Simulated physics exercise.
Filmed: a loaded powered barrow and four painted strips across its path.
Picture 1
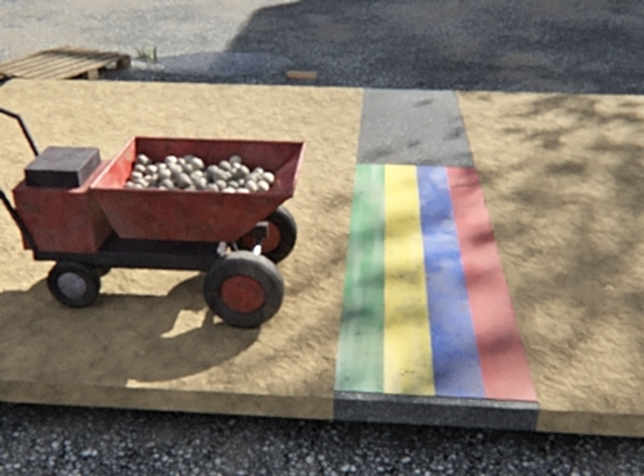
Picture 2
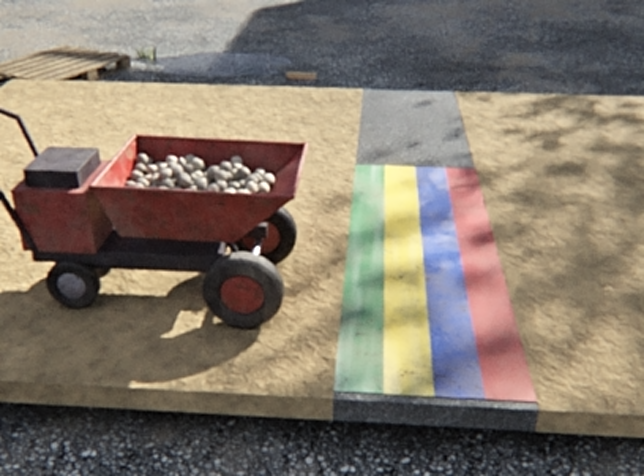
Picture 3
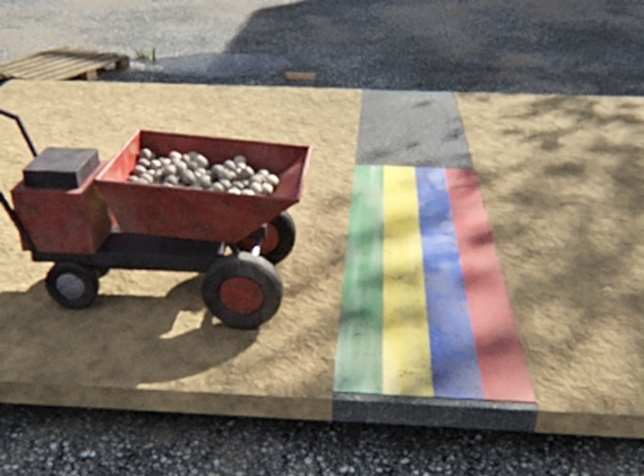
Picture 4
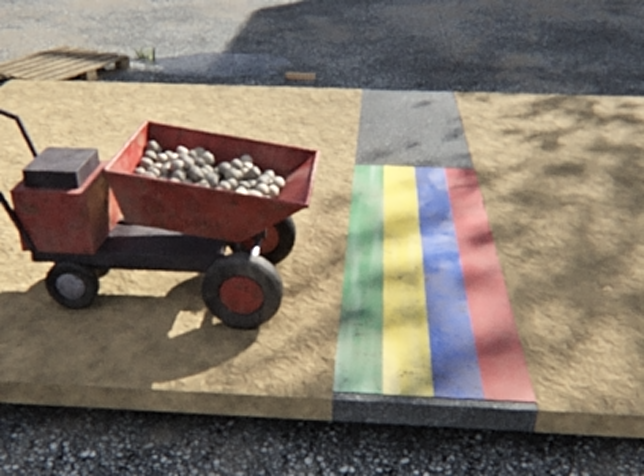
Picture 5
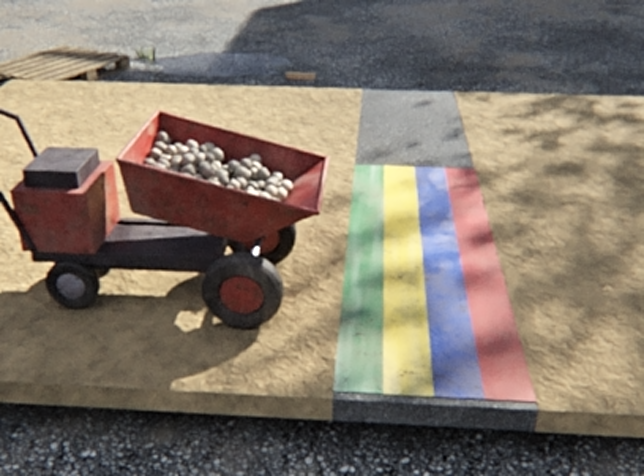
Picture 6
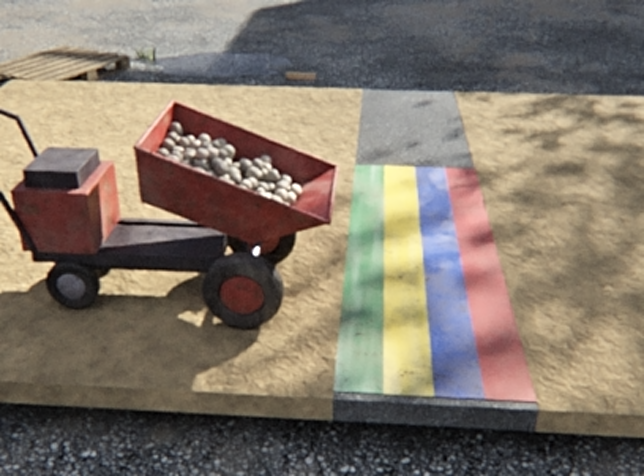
The red skip of a small powered barrow, loaded with river pebbles, slowly tilted up at the back and leaned right toward the green, yellow, blue and red strips while its wheels stayed put.
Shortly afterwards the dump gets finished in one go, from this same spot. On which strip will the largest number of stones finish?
The largest number finish on the yellow strip.
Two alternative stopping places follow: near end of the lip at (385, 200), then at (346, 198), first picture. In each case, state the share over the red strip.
First spot 30 per cent, second spot 20 per cent.
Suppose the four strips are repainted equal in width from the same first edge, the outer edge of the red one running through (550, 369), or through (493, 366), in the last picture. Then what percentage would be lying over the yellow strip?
Roughly 30 per cent first, then 30 per cent.
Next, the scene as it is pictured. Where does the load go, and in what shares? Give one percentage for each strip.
I'd put the green strip near 10, the yellow strip near 35, the blue strip near 20 and the red strip near 5.
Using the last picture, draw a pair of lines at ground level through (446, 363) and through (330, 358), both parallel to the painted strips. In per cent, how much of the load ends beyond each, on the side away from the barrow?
20 and 70 in a hundred.
Shortly afterwards, skip tipped steeply; the whole lot in the skip.
Next, skip tipped right over; the bulk in the skip; a little over the green strip; a little over the yellow strip; only a few falling.
Some moments later, skip tipped right over; near a quarter in the skip; a little over the green strip; near a third over the yellow strip; near a quarter over the blue strip; a little over the red strip; only a few off the paint.
In the end, skip tipped right over; near a quarter in the skip; a little over the green strip; near a third over the yellow strip; near a quarter over the blue strip; a little over the red strip; a little off the paint.
